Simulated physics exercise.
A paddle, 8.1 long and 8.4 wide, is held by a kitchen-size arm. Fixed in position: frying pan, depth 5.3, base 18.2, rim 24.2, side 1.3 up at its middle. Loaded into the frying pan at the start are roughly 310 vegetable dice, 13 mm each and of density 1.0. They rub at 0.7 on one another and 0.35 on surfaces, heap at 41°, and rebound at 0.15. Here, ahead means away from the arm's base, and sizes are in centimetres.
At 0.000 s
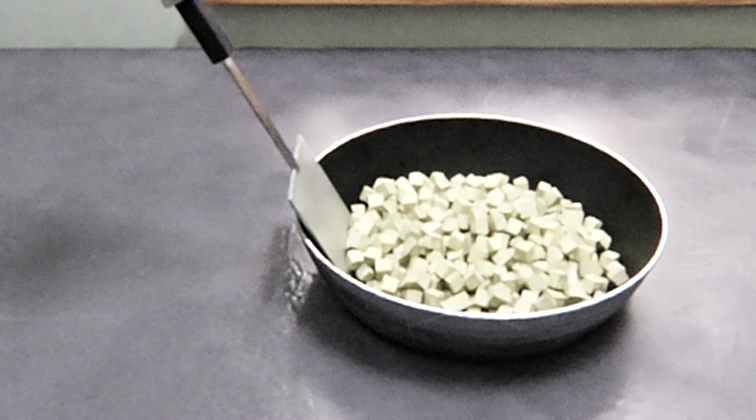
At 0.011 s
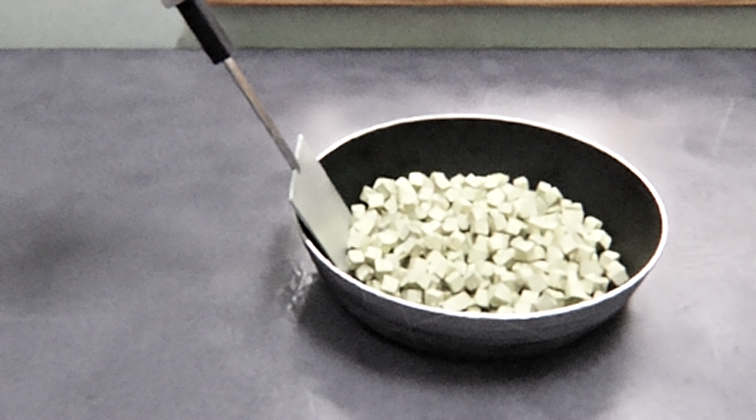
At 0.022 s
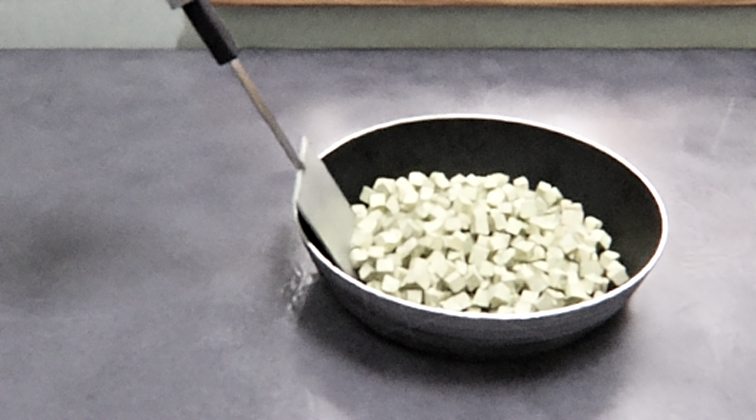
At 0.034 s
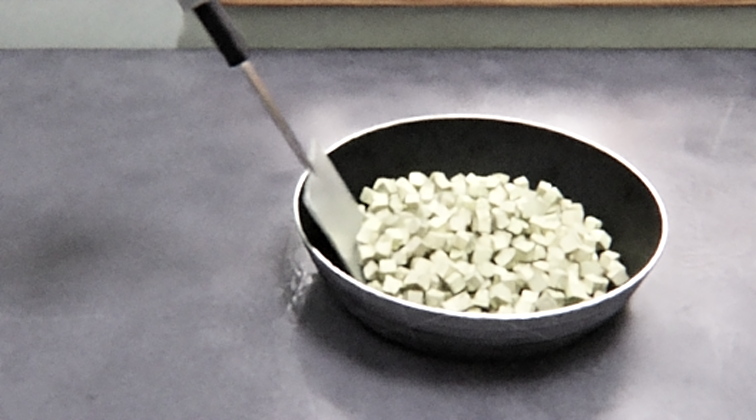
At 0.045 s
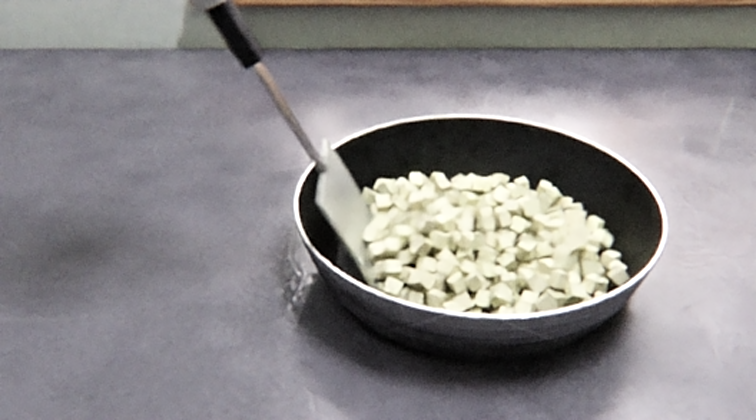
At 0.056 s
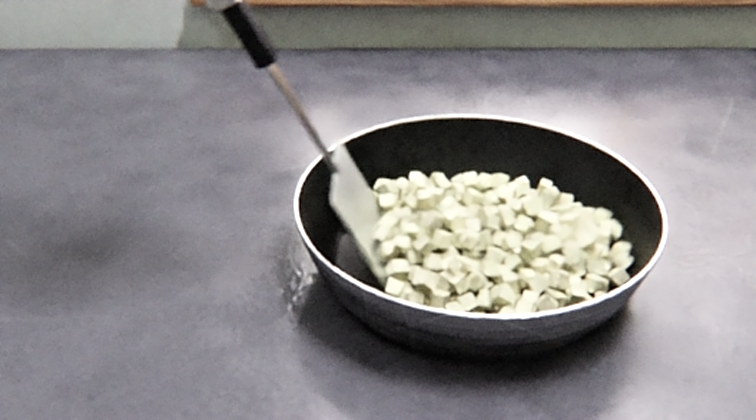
On a grey countertop, a black frying pan holds a heap of pale vegetable dice, with a flat paddle resting against the pan's left side. The paddle barely shifts at first, then slides a short way right into the pan, pushing the nearest dice slightly rightward while the pan stays still.
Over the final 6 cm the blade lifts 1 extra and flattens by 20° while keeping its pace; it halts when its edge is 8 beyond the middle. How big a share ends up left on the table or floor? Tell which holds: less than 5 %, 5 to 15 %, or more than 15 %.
What holds is 5 to 15 %.
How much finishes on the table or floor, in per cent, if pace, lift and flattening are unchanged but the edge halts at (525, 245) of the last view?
My guess is roughly 0 percent.
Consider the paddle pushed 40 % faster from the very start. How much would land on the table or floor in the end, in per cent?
It would be roughly 15 percent.
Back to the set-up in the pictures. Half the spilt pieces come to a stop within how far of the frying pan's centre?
16 cm.
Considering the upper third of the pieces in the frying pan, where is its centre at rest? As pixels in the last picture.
Pixel position: Approx. (604, 212).
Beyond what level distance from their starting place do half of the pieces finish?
Level distance of roughly 6 cm.
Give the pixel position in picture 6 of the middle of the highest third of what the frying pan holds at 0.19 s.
The middle lies somewhere about (602, 215).
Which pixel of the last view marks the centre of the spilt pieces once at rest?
Resting centre: About (689, 241).
After 0.12 s, sloping 63°, highest piece 7 above the table; 313 in the frying pan.
After 0.19 s, sloping 56°, highest piece 9 above the table; 308 in the frying pan, 5 on the blade or in flight.
After 0.42 s, sloping 43°, highest piece 7 above the table; 283 in the frying pan, 29 on the table or floor, 1 on the blade or in flight.
After 1.47 s, sloping 43°, highest piece 7 above the table; 283 in the frying pan, 30 on the table or floor.
In the end, 283 in the frying pan, 30 on the table or floor. That is 10 % on the table or floor.
